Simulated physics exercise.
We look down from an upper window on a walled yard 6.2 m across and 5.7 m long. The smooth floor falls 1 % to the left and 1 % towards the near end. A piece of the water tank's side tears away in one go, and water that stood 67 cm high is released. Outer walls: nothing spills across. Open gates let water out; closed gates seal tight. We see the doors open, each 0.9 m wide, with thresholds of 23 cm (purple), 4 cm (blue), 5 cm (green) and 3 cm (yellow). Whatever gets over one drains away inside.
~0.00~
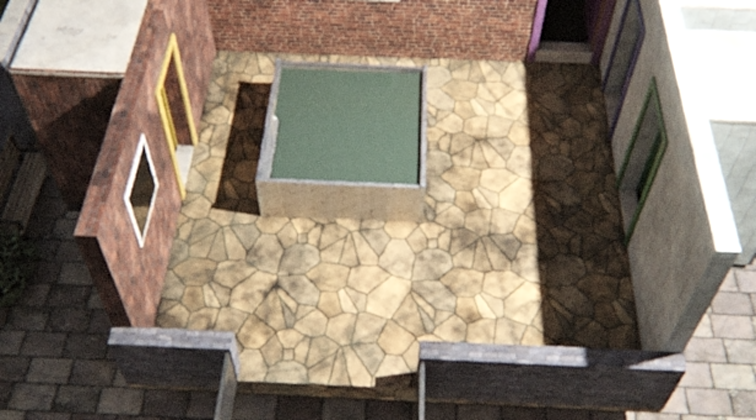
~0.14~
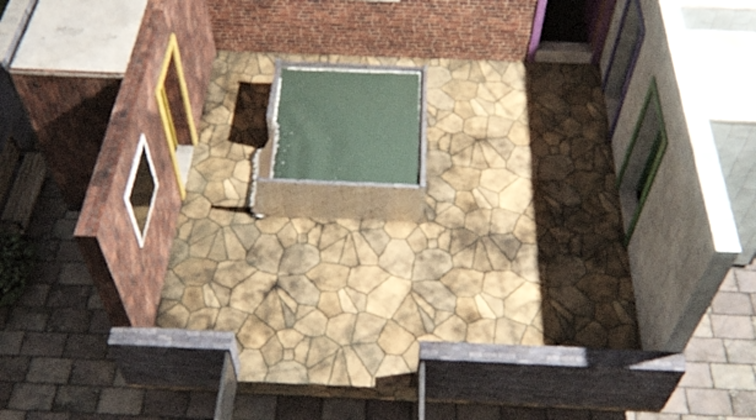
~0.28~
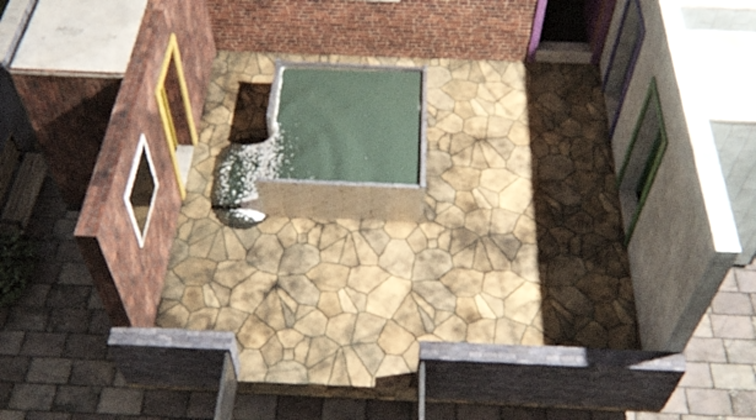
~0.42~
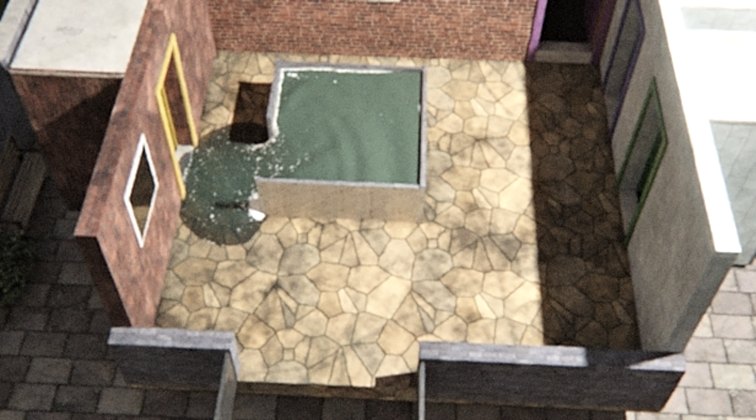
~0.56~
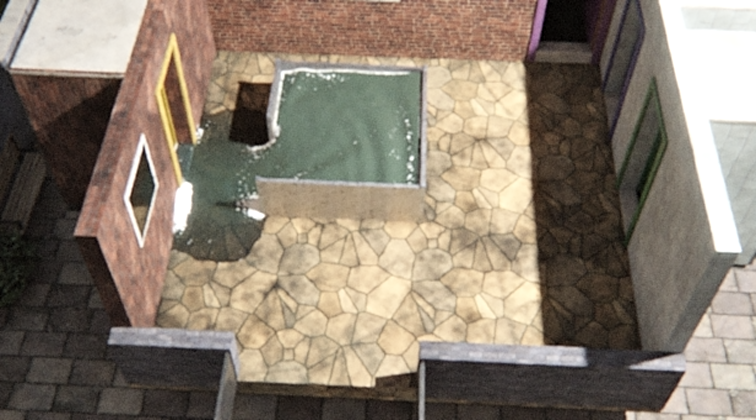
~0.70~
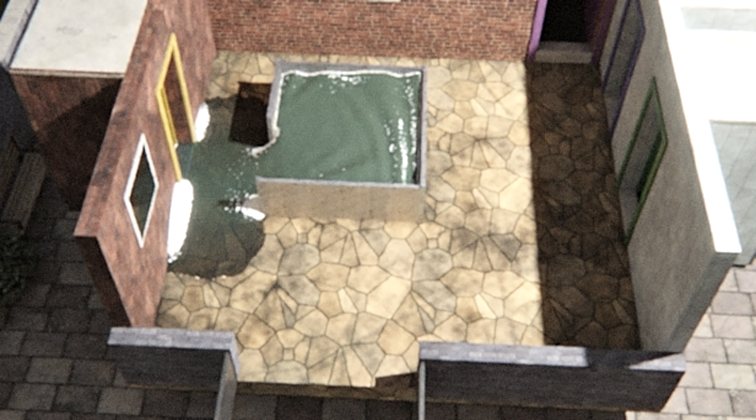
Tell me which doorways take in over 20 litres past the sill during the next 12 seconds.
Result: The purple door stops short of the limit, the blue door stops short of the limit, the green door stops short of the limit, the yellow door overruns the limit.
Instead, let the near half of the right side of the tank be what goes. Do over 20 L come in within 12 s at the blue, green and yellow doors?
Here's how it goes: Blue exceeds it, green exceeds it, yellow exceeds it.
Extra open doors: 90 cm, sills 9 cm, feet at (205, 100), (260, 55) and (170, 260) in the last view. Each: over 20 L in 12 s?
Less, less, more.
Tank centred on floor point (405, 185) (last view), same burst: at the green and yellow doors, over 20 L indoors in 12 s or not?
Lab note: Green door limit not exceeded; yellow door limit exceeded.
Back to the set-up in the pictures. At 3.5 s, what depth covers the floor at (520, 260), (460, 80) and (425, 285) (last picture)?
Reading - approx. 0 / 0 / 2 cm.
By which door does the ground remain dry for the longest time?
Last: Purple.
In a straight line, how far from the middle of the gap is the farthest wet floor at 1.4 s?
Distance: Approx. 3.2 m.
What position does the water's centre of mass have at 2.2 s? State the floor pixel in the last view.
At roughly (302, 180).
After 1.4 s water covers 15 % of the floor and is deepest (47 cm) near (183, 201); purple door not reached, blue door not reached, green door not reached, yellow door 23 cm at the sill, 249 L in.
After 2.2 s water covers 25 % of the floor and is deepest (42 cm) near (147, 359); purple door not reached, blue door not reached, green door not reached, yellow door 23 cm at the sill, 514 L in.
After 3.5 s water covers 40 % of the floor and is deepest (29 cm) near (147, 359); purple door not reached, blue door not reached, green door not reached, yellow door 21 cm at the sill, 800 L in.
After 7.0 s water covers 75 % of the floor and is deepest (16 cm) near (183, 201); purple door not reached, blue door not reached, green door 4 cm at the sill, 0 L in, yellow door 14 cm at the sill, 1169 L in.
After 12.0 s water covers 100 % of the floor and is deepest (11 cm) near (147, 359); purple door 3 cm at the sill, 0 L in, blue door 2 cm at the sill, 0 L in, green door 2 cm at the sill, 0 L in, yellow door 8 cm at the sill, 1346 L in.
